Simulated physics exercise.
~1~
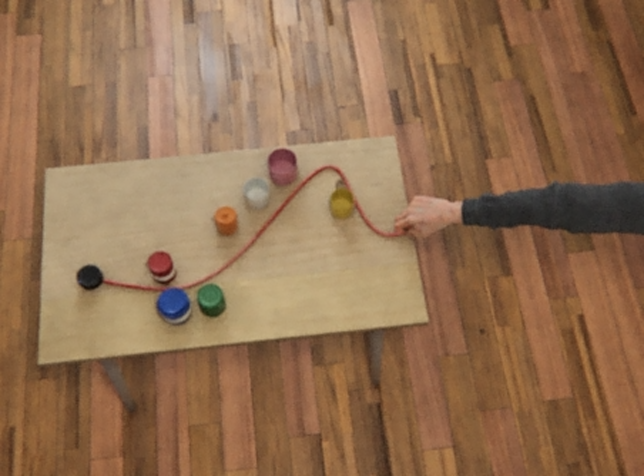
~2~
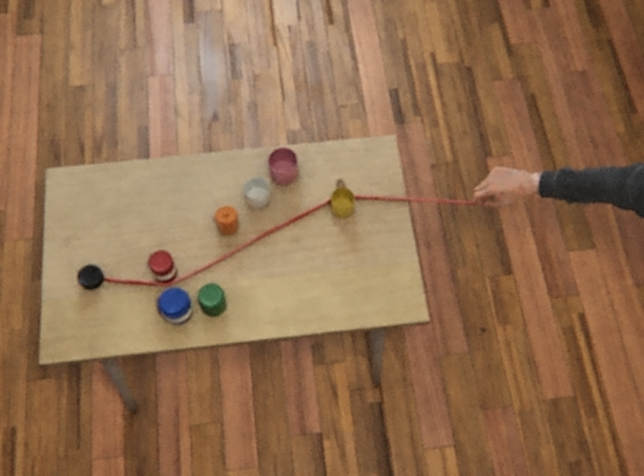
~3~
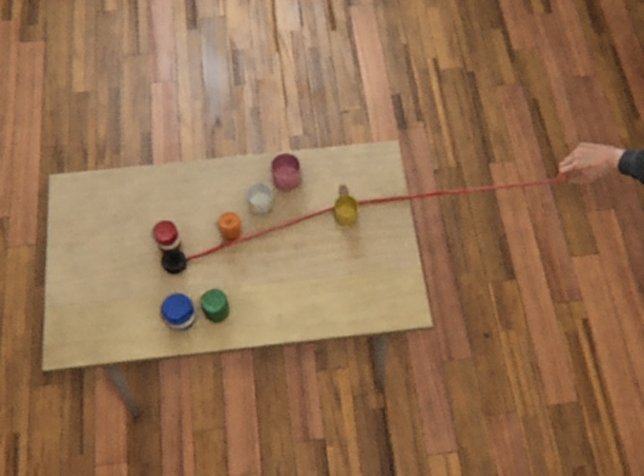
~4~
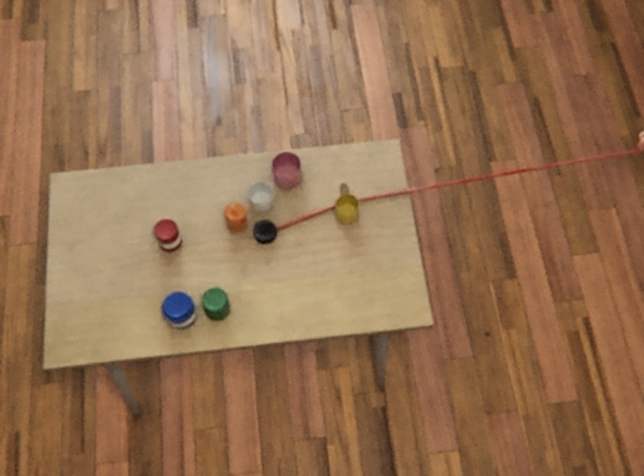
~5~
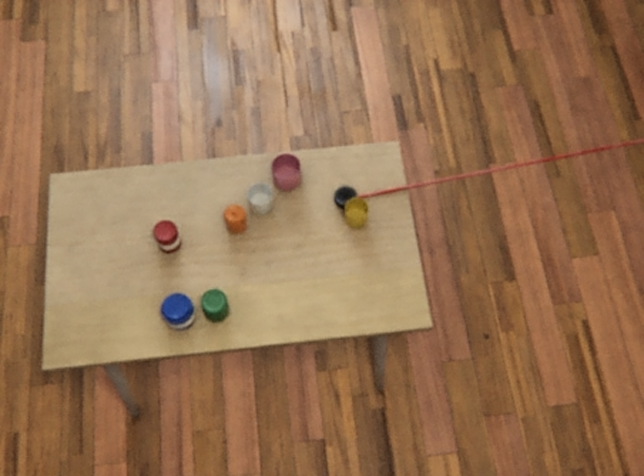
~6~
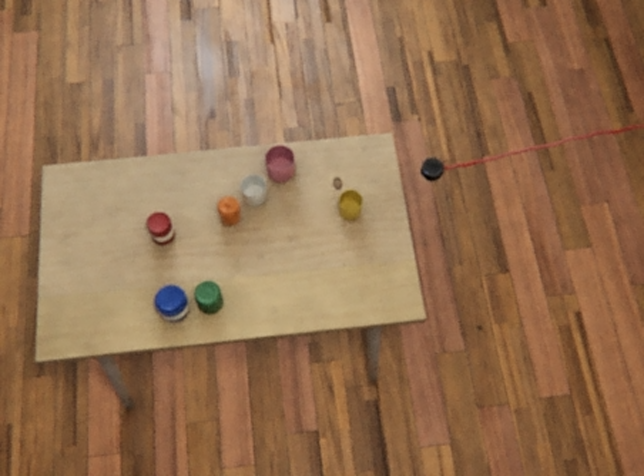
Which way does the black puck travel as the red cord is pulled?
It travels to the right, across the table and past its right edge.
